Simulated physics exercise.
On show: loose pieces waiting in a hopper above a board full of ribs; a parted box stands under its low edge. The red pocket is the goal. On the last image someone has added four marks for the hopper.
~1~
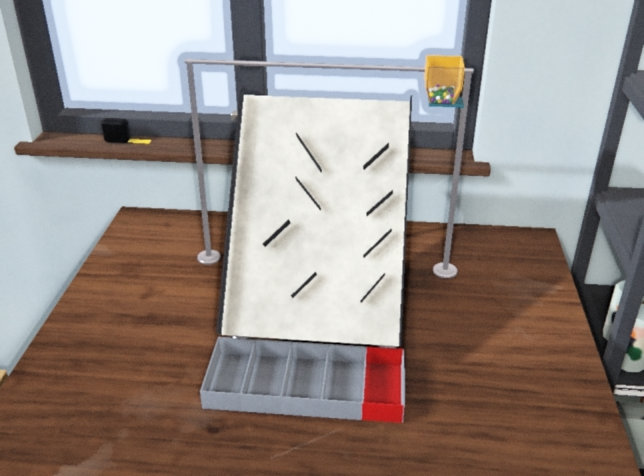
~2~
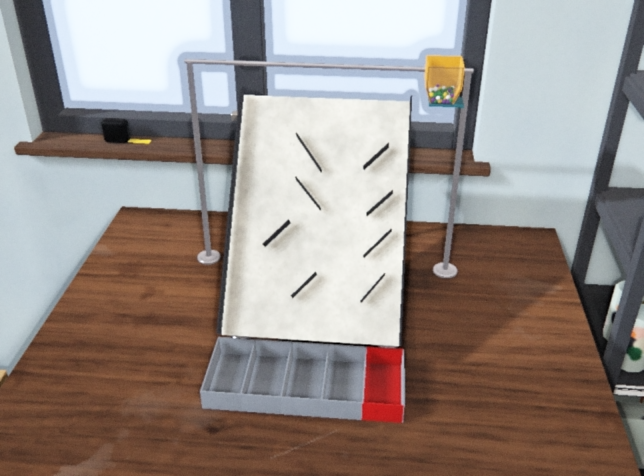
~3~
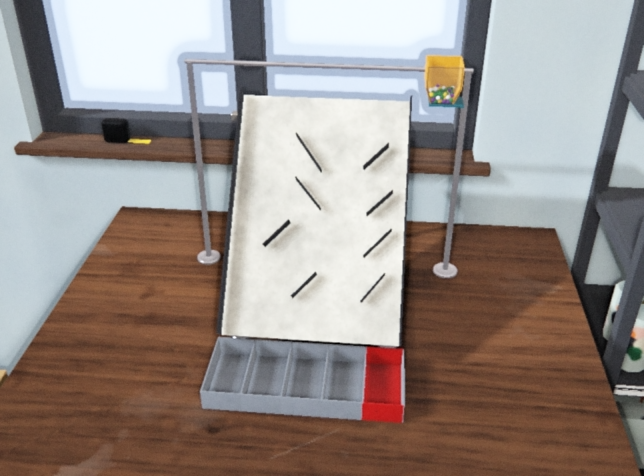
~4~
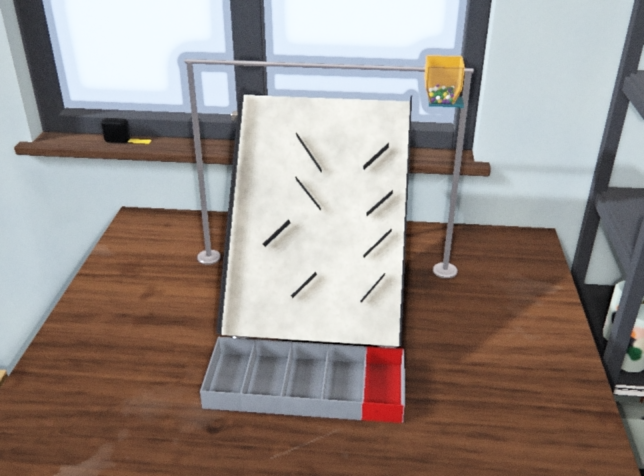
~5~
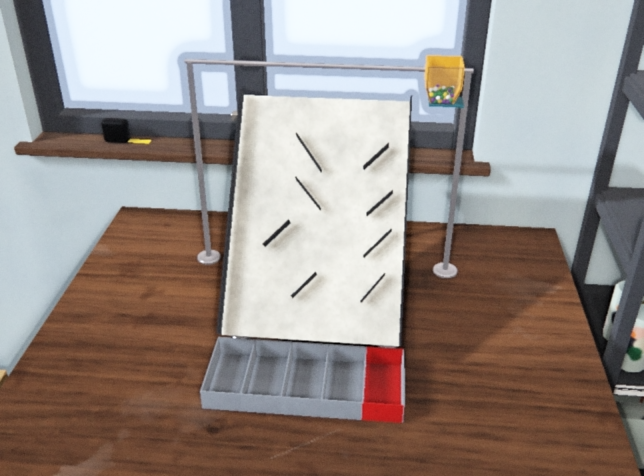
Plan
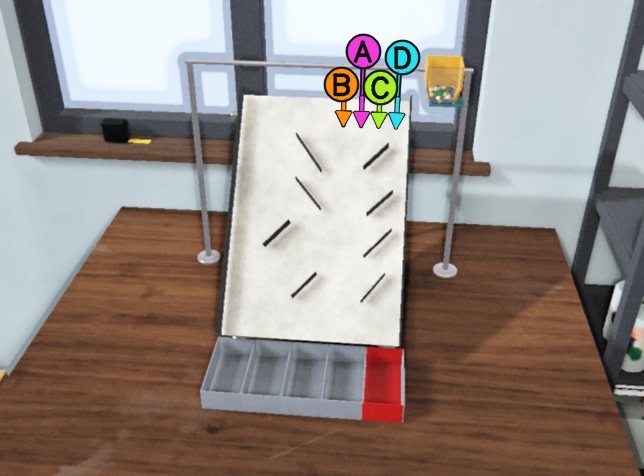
A tilted white board with eight dark ribs stands on a brown wooden table before a bright window, seen from the front and slightly above. A yellow hopper of small multicoloured pieces hangs at the right end of a grey rail above it, and a grey box with five compartments, the rightmost red, sits at its foot. Nothing visibly moves, and the camera stays still.
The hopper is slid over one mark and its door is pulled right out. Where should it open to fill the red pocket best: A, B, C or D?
Take D.
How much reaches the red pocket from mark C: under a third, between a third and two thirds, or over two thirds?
Mark C gives under a third.
On the marked copy, mark A meets the board at (361, 121); mark B meets the board at (343, 120); mark C meets the board at (378, 122); mark D meets the board at (396, 123).
If A is chosen, none at all in the red pocket, close to a third in other pockets, close to two thirds outside the box.
If B is chosen, only a few in the red pocket, close to half in other pockets, close to half outside the box.
If C is chosen, only a few in the red pocket, close to a third in other pockets, close to two thirds outside the box.
If D is chosen, close to a quarter in the red pocket, close to a quarter in other pockets, close to half outside the box.
